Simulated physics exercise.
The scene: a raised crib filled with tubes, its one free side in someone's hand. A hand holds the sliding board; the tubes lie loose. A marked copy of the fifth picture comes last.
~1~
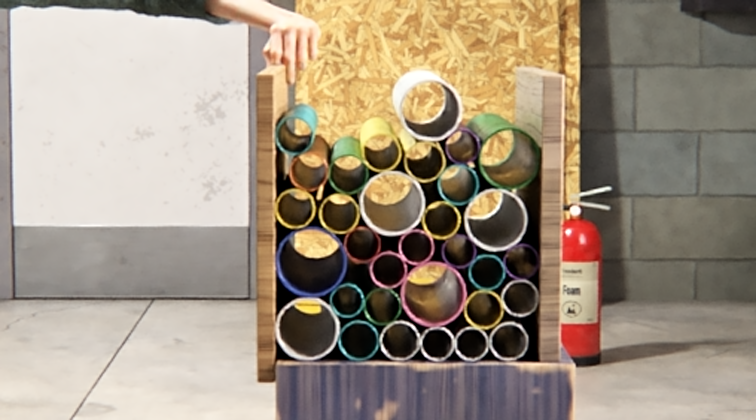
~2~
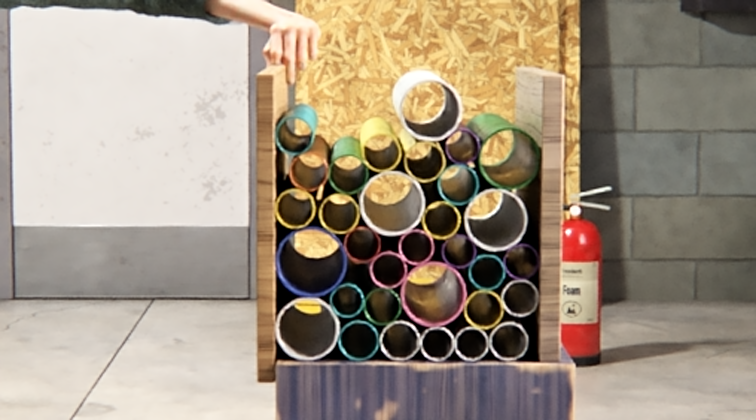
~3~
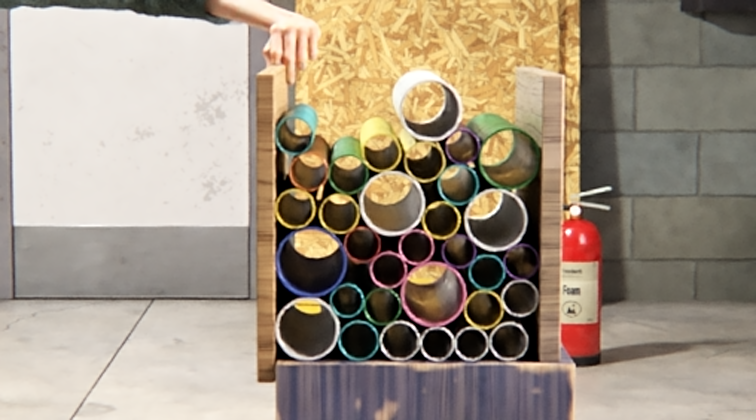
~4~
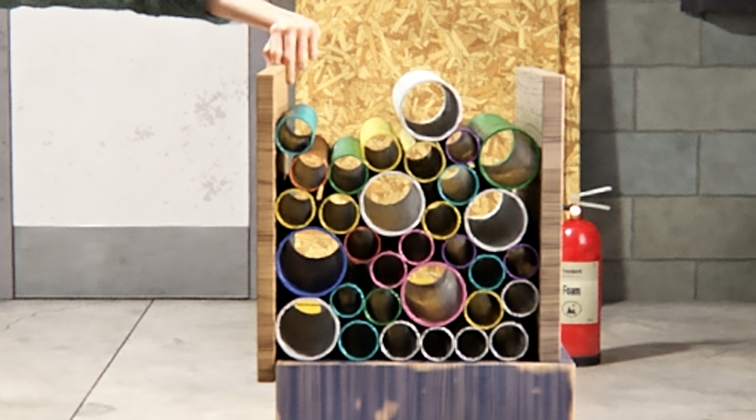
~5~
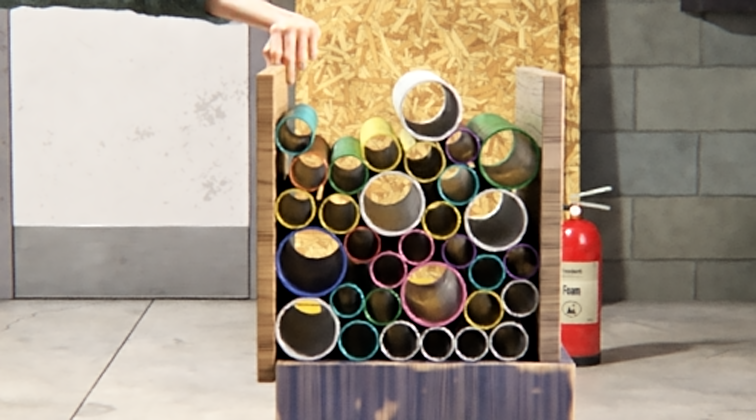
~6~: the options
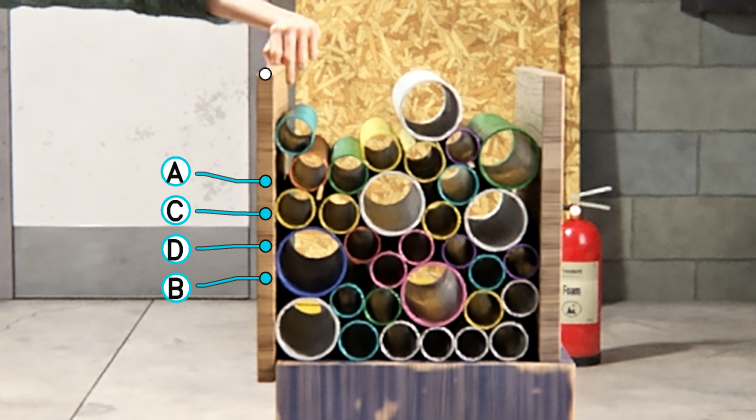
We see a hand resting at the top of the left wooden board of a raised crib filled with loose, colourful tubes of different sizes, a red extinguisher standing to the right; throughout, nothing visibly moves.
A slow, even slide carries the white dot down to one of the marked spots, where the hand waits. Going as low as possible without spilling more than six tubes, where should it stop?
Down to B.
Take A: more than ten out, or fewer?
Fewer than ten.
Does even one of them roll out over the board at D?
Yes, at D.
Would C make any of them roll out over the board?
At C: Yes.
On the copy, A at (266, 181); B at (266, 279); C at (266, 214); D at (266, 246); the white dot at (265, 74).
On B. First, top of the board (275, 177).
Then, top of the board (275, 278).
Finally, top of the board (275, 278), six out over the board.
By contrast, A none out over the board; C one out over the board; D three out over the board.
